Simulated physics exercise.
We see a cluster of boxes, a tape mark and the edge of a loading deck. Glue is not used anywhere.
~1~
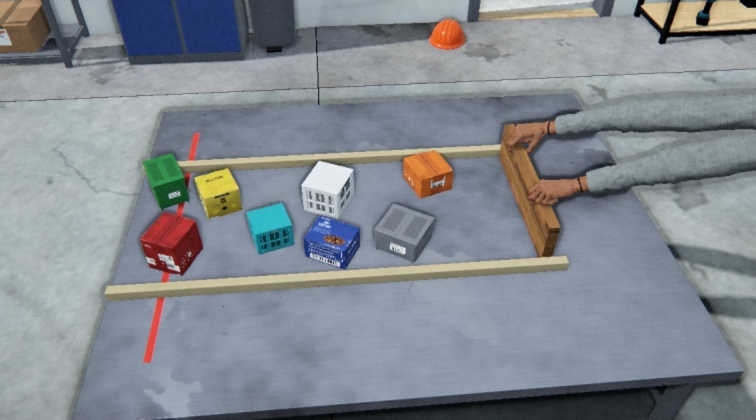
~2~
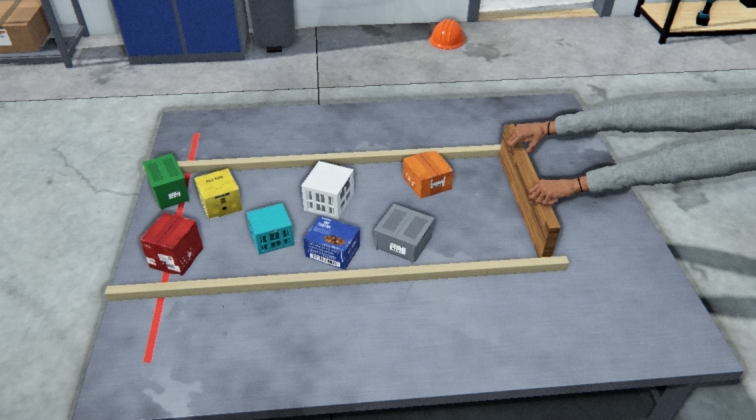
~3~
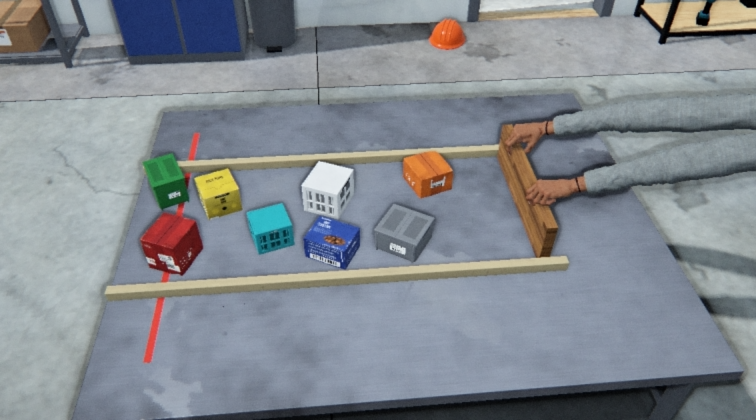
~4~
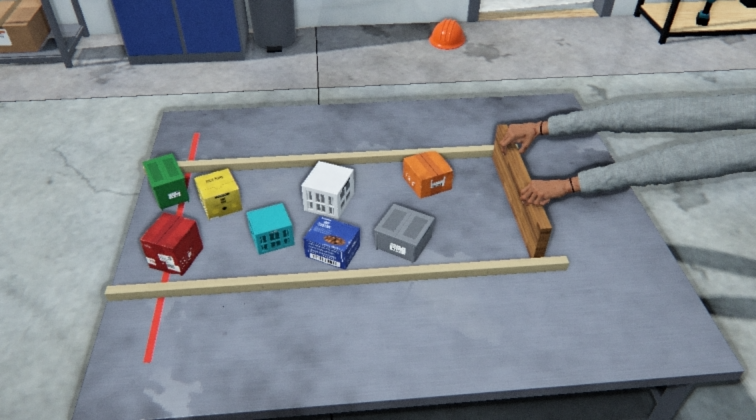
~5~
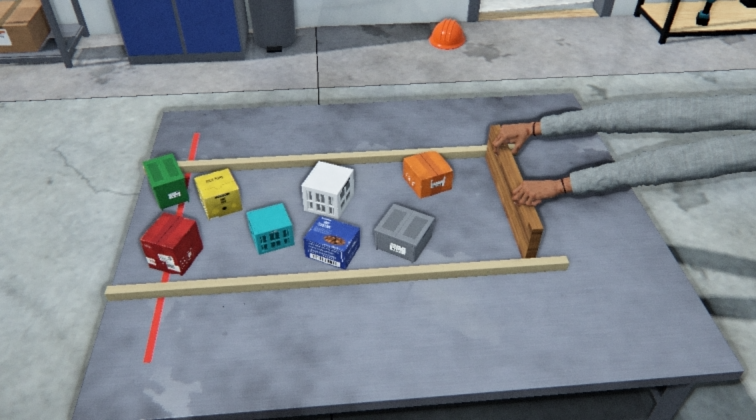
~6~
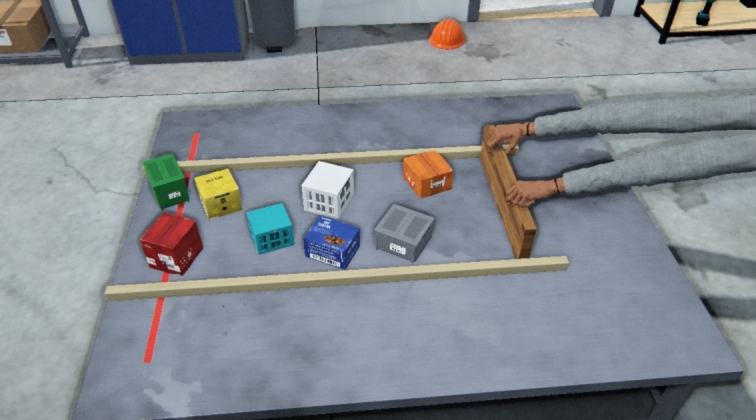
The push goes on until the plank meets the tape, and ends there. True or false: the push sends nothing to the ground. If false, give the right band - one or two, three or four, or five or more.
False, five or more.
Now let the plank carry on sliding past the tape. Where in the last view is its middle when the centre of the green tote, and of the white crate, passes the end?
The middle is at (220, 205) when it's the green tote, and at (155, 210) when it's the white crate.
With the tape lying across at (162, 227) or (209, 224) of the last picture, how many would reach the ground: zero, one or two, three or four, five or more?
First place: 5 or more; second place: One or two.
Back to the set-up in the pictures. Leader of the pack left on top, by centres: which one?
That's the white crate.
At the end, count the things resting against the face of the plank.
Result: 3 in all.
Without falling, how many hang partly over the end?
It would come to 1.
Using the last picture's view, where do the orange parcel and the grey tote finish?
The orange parcel comes to rest at (163, 184), and the grey tote comes to rest at (141, 260).
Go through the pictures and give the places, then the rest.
Green tote (167, 182); red parcel (173, 244); yellow box (219, 194); plank (526, 188); tape (177, 226), in the first frame.
Red parcel (173, 244); blue box (332, 242), in the second frame.
Yellow box (219, 194); plank (524, 188), in the third frame.
Green tote (167, 182); orange parcel (428, 174), in the fourth frame.
Red parcel (173, 244); grey tote (404, 233), in the fifth frame.
Green tote (167, 182); red parcel (173, 244); yellow box (219, 194); plank (505, 190); tape (177, 226), in the sixth frame.
Early on, none off yet; green tote at rest near (167, 182); red parcel at rest near (173, 244); yellow box at rest near (219, 194).
Finally, the number that fall off is five or more; lost, blue box, turquoise crate, yellow box, red parcel and green tote.
